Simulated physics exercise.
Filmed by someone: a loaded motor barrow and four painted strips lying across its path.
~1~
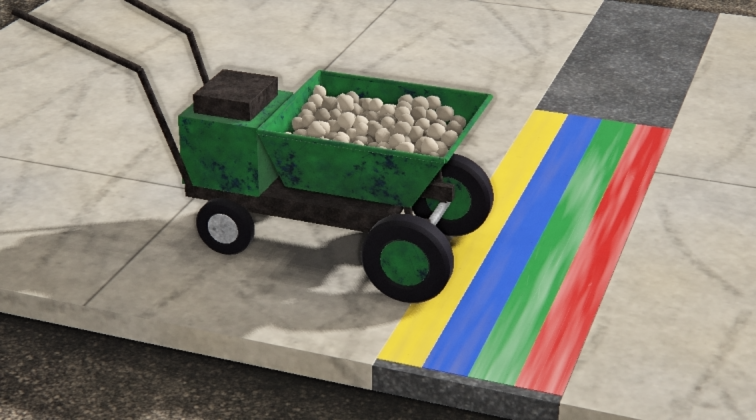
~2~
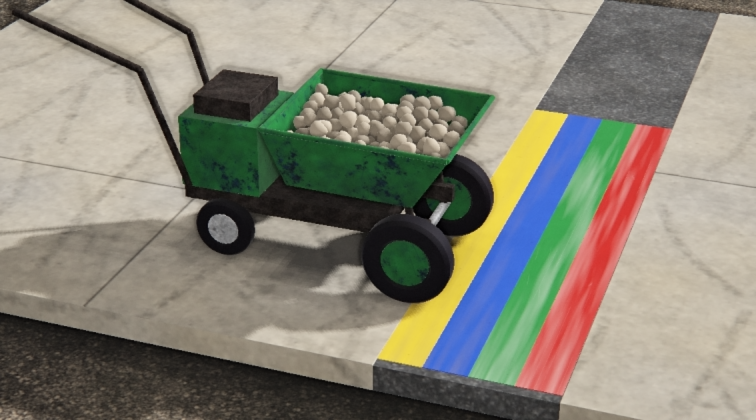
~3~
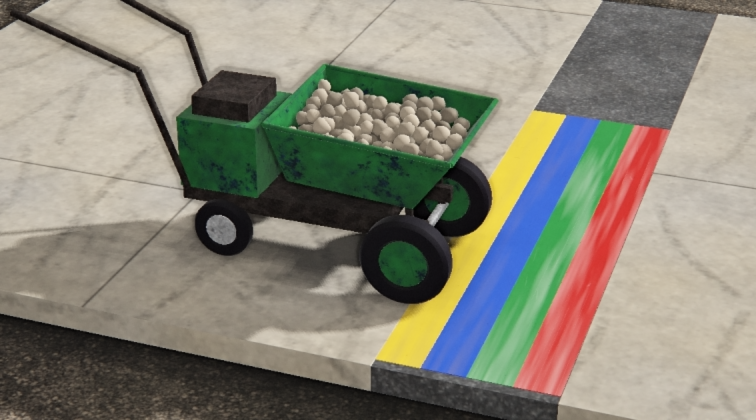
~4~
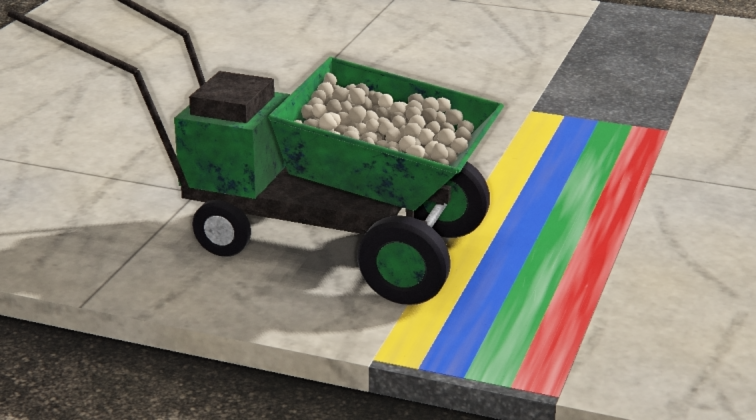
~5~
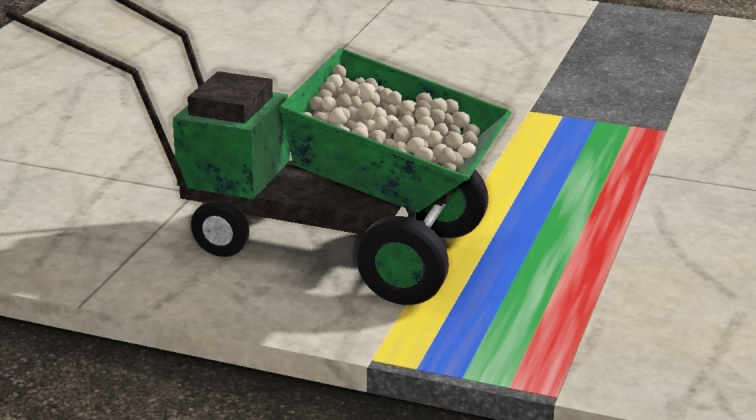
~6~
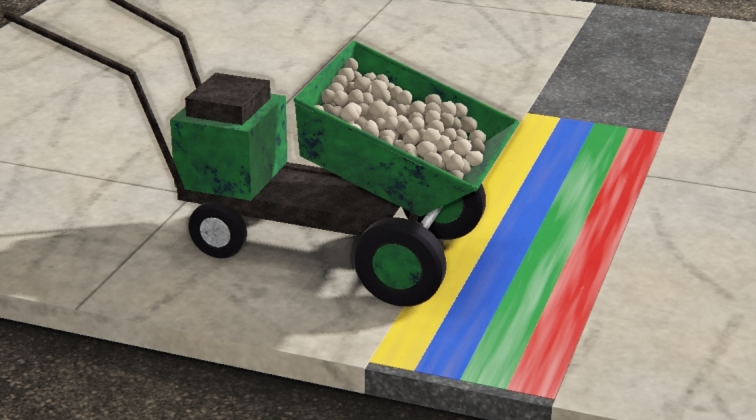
Green motor barrow loaded with pale pebbles standing beside yellow, blue, green and red strips, its skip gradually tilting forward to the right.
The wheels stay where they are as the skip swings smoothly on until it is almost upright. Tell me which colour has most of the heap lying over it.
Most of the heap lies over red.
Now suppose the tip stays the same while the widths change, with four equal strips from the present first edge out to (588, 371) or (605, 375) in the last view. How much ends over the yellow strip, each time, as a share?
0 and 0 percent, roughly.
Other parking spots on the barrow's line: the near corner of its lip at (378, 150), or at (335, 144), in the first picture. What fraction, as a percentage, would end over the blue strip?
About 30 %, then 20 %.
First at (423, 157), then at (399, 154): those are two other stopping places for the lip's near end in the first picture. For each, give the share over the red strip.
30 % and 20 %.
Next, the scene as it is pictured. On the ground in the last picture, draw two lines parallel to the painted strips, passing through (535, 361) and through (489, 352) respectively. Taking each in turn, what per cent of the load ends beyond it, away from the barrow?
About 60 % and 80 %.
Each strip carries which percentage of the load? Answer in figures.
Yellow strip = 0 %; blue strip = 0 %; green strip = 15 %; red strip = 30 %.
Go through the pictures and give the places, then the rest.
Lip of the skip at (445, 161), level; top of the load at (374, 129), river pebbles; yellow strip at (419, 329); blue strip at (463, 338); green strip at (508, 346); red strip at (554, 355), in the first picture.
Lip of the skip at (447, 162), level; top of the load at (375, 128), in the second picture.
Lip of the skip at (451, 165), tipped barely; top of the load at (365, 122), in the third picture.
Lip of the skip at (457, 171), tipped a little; top of the load at (345, 109), in the fourth picture.
Lip of the skip at (466, 178), tipped a little; top of the load at (354, 104), in the fifth picture.
Lip of the skip at (474, 189), tipped clearly; top of the load at (350, 106); yellow strip at (412, 333); blue strip at (456, 341); green strip at (500, 350); red strip at (546, 359), in the sixth picture.
Soon, skip tipped steeply; all in the skip.
A while on, skip tipped right over; most in the skip; a stray few over the green strip; about a quarter over the red strip; a stray few falling; a stray few off the paint.
Towards the end, skip tipped right over; about a quarter in the skip; a small part over the green strip; about a quarter over the red strip; about a third off the paint.
Finally, skip tipped right over; about a quarter in the skip; none over the yellow strip; none over the blue strip; a small part over the green strip; about a third over the red strip; about a third off the paint.
